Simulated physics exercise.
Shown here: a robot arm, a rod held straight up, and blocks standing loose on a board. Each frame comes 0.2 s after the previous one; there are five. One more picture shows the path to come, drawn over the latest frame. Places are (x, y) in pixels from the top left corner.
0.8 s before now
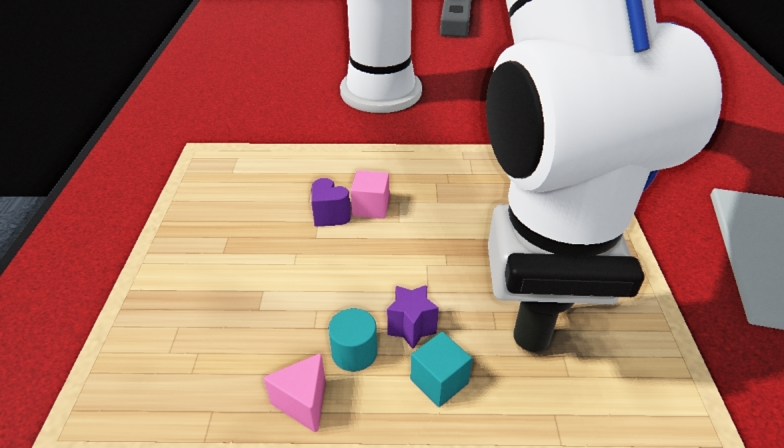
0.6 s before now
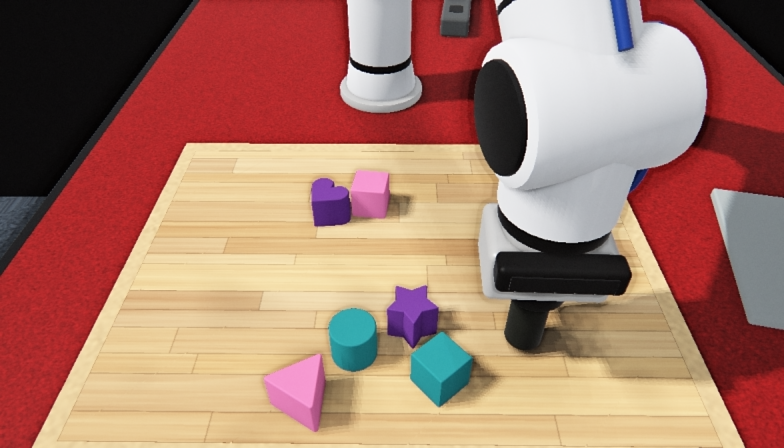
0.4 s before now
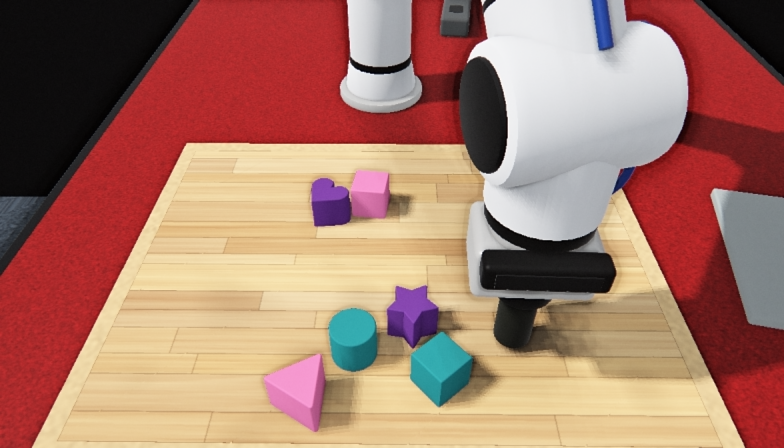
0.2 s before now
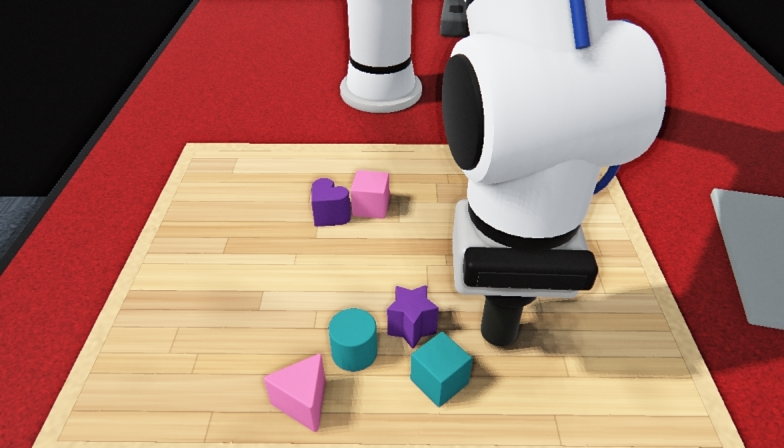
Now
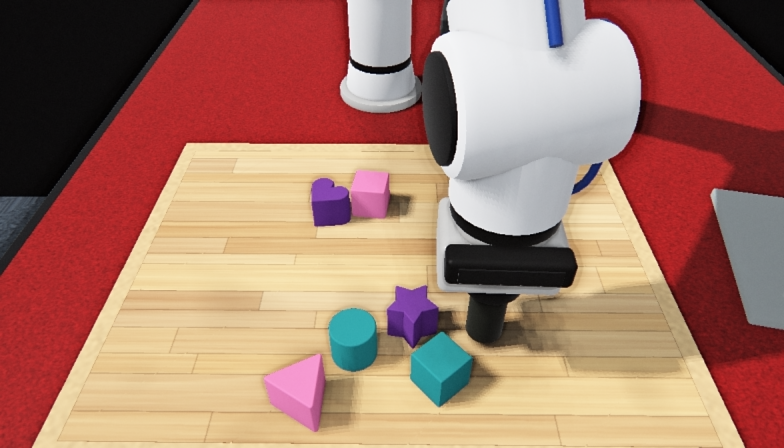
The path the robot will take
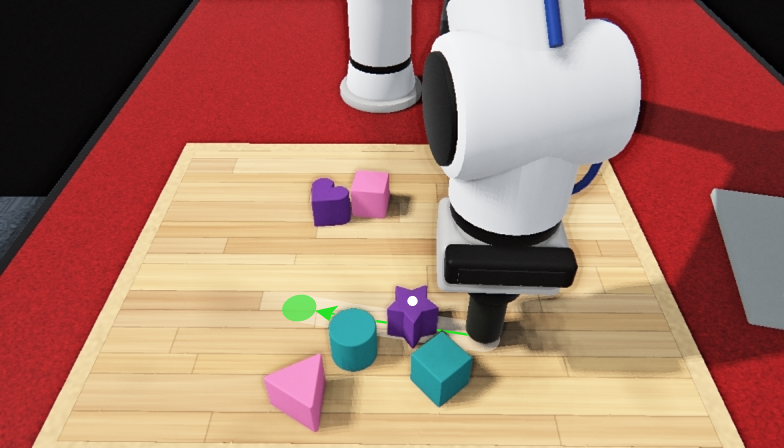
A robot arm slides its black rod slowly left above the board, and the blocks stay still.
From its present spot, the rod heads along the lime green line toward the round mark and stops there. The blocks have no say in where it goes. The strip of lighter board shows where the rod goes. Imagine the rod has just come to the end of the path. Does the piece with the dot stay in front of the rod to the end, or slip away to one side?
It keeps leading.
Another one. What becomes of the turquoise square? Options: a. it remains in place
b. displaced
The answer is a.
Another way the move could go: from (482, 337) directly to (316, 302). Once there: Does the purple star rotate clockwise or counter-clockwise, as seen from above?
From overhead, anticlockwise.
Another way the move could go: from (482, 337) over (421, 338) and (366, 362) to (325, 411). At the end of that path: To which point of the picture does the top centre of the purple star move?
The purple star ends near (369, 296).
The line goes from (482, 337) to (299, 308); the dot is on the purple star.
The first path, step by step. One third of the way, rod at (419, 320); purple star at (378, 294), turned 10° clockwise.
Two thirds of the way, rod at (356, 311); turquoise circle at (343, 327); purple star at (322, 284), turned 35° clockwise.
At the end, rod at (298, 300); turquoise circle at (343, 327); purple star at (263, 274), turned 35° clockwise; turquoise square unmoved.
